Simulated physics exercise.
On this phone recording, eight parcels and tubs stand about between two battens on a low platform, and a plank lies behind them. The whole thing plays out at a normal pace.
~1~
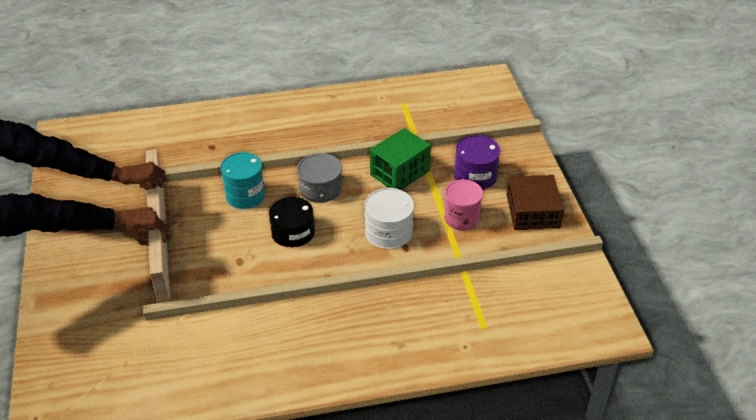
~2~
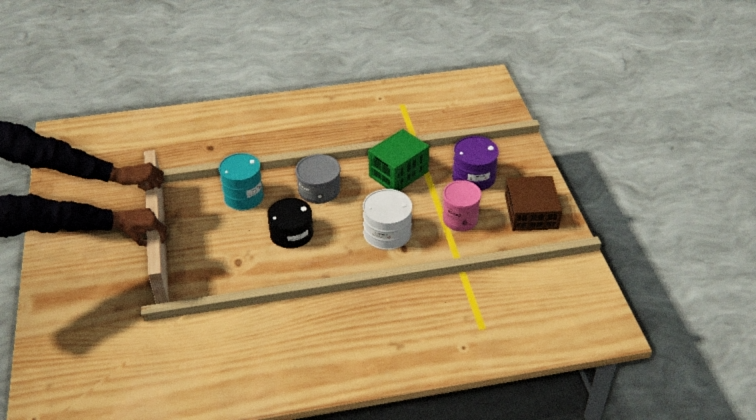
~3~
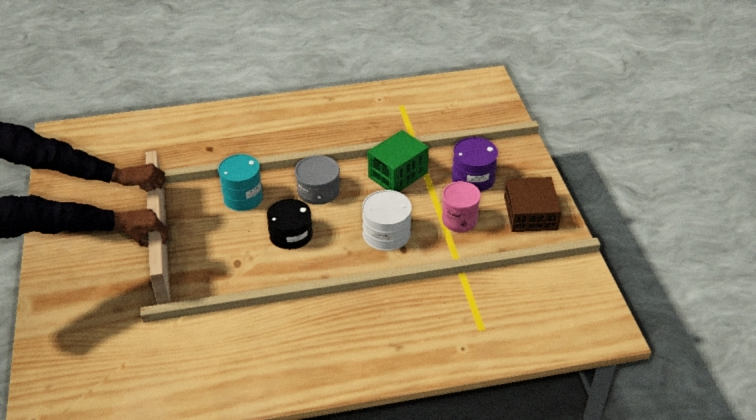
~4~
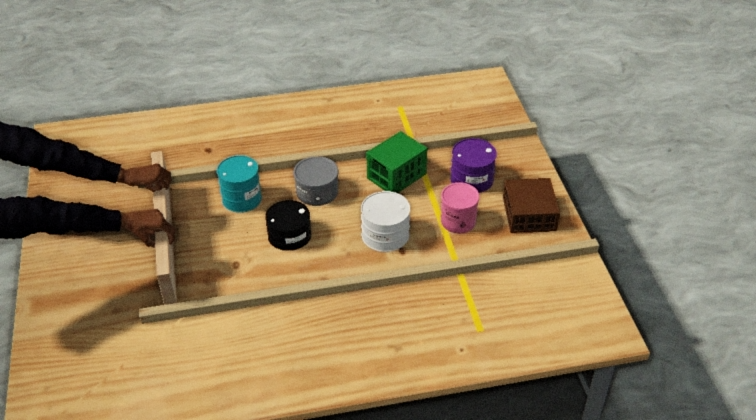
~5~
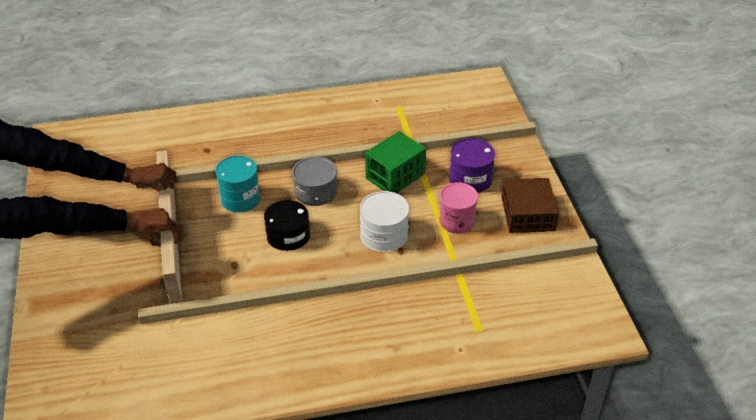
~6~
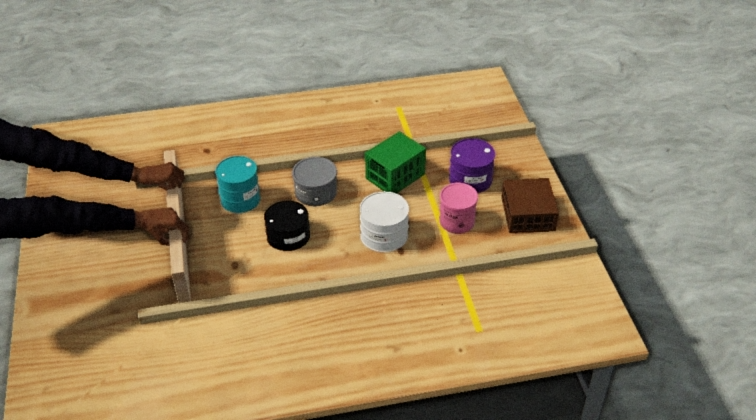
Two hands shift an upright plank slightly to the right between two battens on a wooden platform, while the canisters, pink pail and green and brown crates ahead of it, some beyond a yellow tape line, stay in place.
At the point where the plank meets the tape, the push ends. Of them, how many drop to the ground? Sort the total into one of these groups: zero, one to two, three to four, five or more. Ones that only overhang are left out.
It goes in the group zero.
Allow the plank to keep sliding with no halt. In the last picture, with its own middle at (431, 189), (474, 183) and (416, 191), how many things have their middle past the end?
First 0, then 2, finally 0.
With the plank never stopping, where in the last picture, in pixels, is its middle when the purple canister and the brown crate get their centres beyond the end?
Purple canister over the end: About (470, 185). Brown crate over the end: About (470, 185).
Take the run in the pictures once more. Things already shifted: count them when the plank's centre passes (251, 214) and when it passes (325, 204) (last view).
By the first moment it's 1, by the second it's 5.
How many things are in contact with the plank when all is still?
My count gives 3.
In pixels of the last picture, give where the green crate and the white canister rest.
Listed in order, first is (478, 147) and the other is (474, 233).
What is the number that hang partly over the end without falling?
Looks like 0 of them.
Soon after, none off yet; brown crate at rest near (529, 205); purple canister at rest near (472, 166); pink pail at rest near (458, 209).
In the end, the number that fall off is zero.
